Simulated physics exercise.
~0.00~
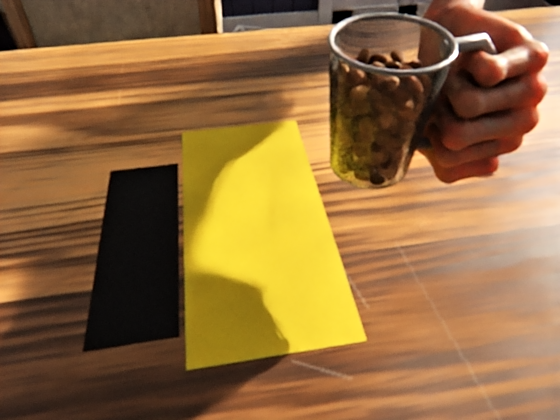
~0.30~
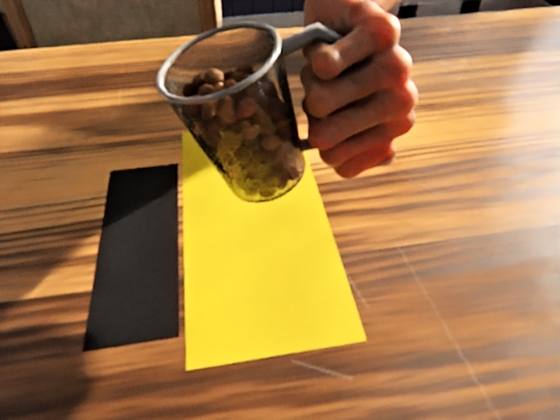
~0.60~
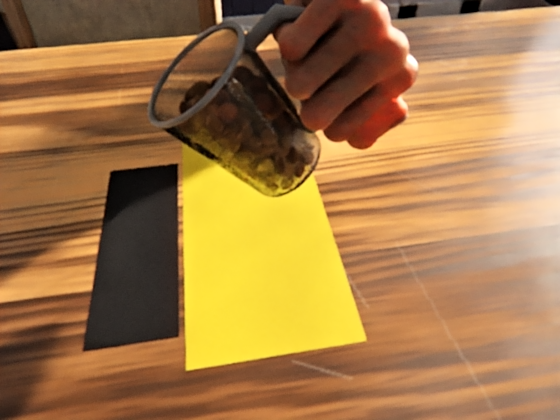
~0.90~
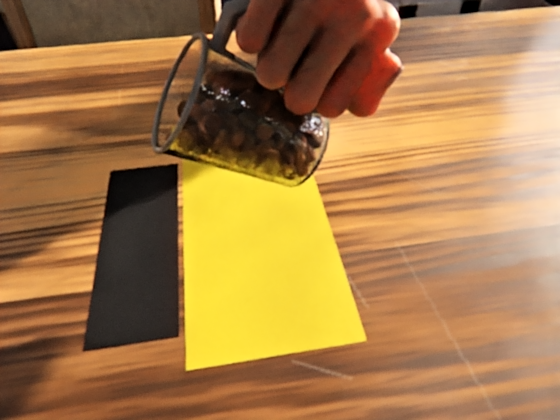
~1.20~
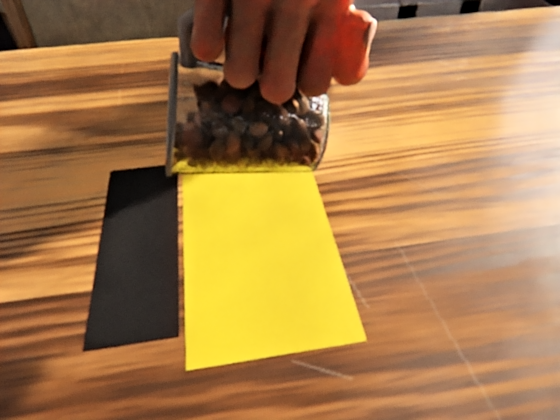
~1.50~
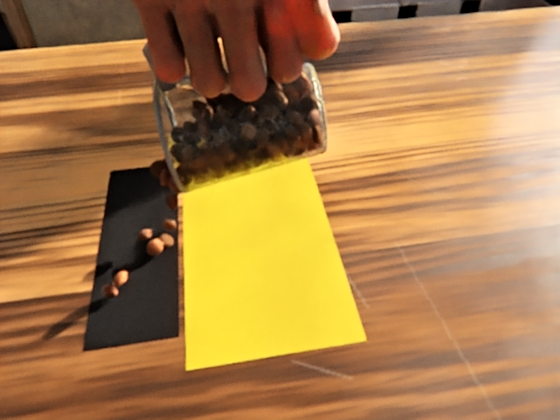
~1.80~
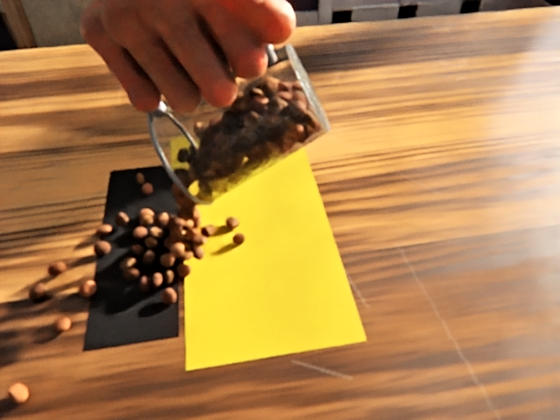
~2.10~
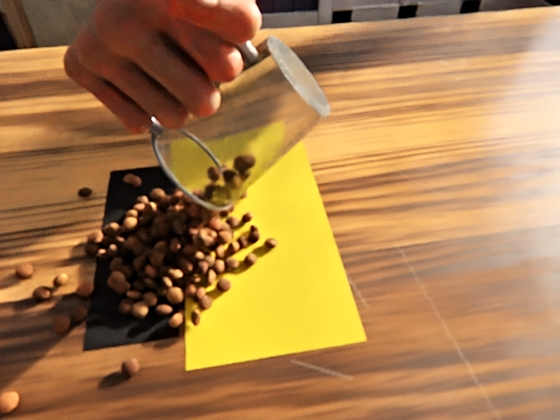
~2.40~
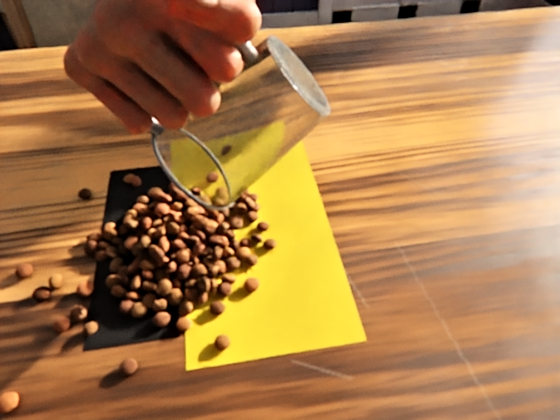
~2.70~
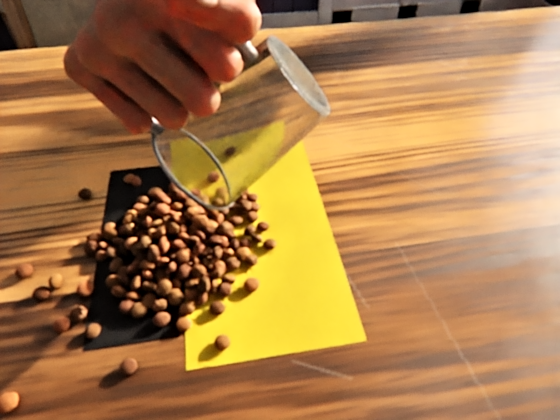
A hand tips a clear cup leftward, spilling brown kibble into a pile across black and yellow mats.
